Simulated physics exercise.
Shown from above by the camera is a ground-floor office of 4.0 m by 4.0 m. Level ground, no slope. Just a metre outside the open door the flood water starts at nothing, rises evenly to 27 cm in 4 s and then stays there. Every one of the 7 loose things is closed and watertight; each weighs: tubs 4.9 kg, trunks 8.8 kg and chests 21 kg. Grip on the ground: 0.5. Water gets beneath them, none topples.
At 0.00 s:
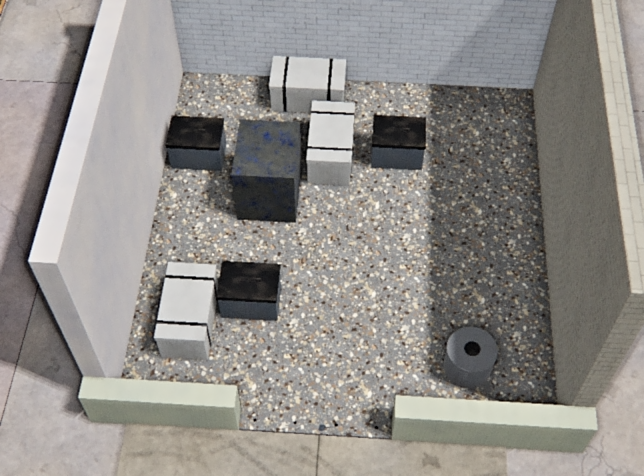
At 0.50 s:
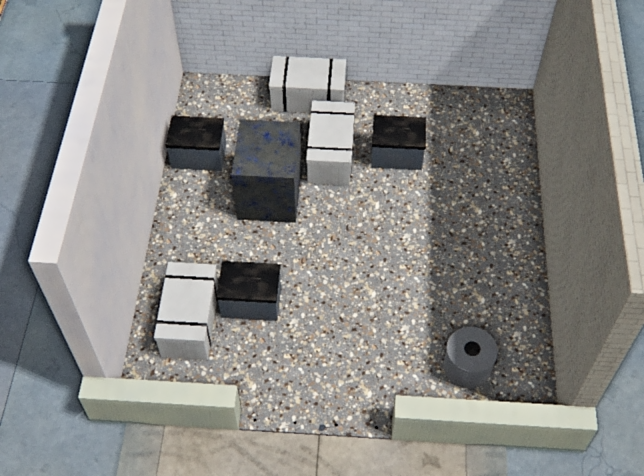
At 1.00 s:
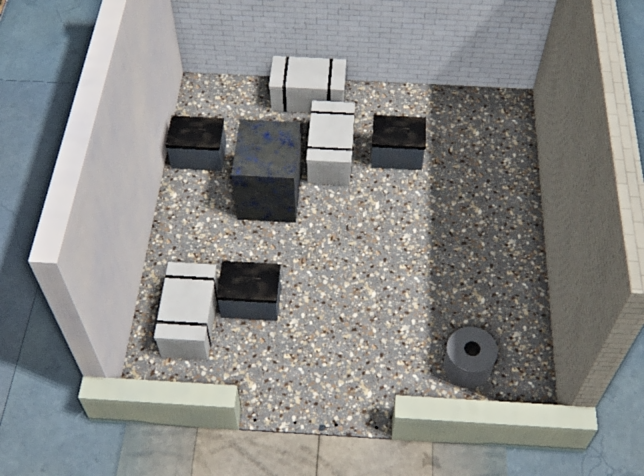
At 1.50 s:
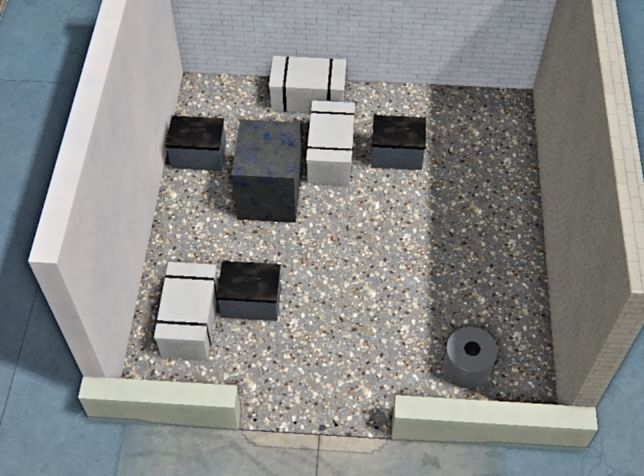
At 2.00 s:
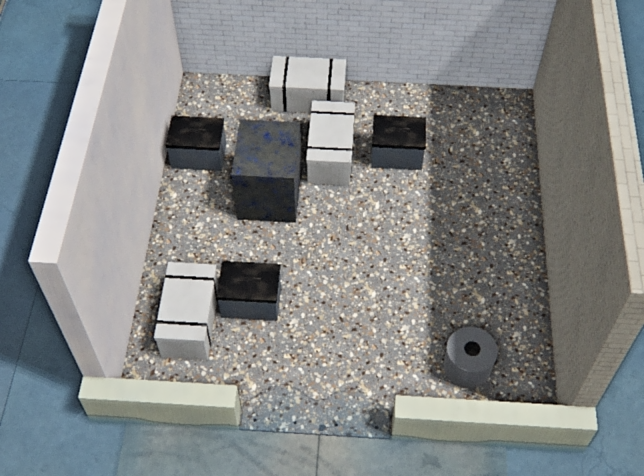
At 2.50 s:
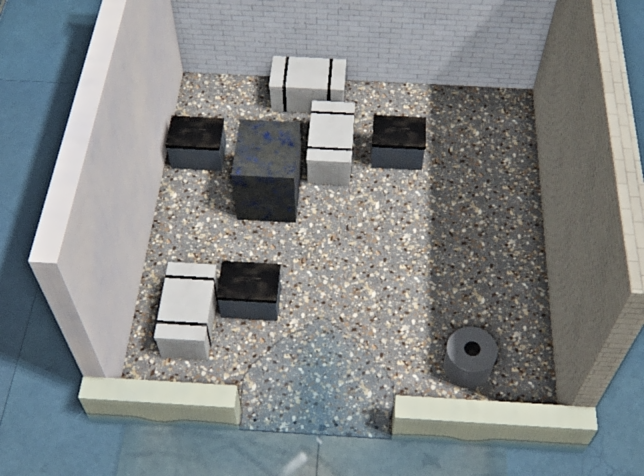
Water spread across the paving around a walled room of black and white boxes, closed in on the front doorway, then crept a little way onto the speckled floor while the boxes stayed still.
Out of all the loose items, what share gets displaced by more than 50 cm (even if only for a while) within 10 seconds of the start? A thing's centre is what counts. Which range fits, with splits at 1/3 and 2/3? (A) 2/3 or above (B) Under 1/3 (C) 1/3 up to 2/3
Answer: A.
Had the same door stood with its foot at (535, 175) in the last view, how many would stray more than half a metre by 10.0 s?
In that case 6 of them.
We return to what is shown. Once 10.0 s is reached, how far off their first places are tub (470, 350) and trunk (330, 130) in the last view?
They've ended up 0 cm and 40 cm away, in that order.
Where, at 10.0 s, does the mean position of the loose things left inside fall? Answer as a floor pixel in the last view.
Around (307, 175).
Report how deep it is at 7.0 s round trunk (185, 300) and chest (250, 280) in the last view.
5 and 10 cm.
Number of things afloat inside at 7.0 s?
Of them, 4.
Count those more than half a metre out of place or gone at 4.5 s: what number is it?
That would be 0.
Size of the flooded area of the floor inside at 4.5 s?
Some 9.0 m2 of it.
After 3.5 s 0 of 7 are over 50 cm from their spots; 0 afloat.
After 4.5 s 0 of 7 are over 50 cm from their spots; 0 afloat.
After 7.0 s 4 of 7 are over 50 cm from their spots; 4 afloat.
After 10.0 s 4 of 7 are over 50 cm from their spots, and 5 have been at some point; 7 afloat.
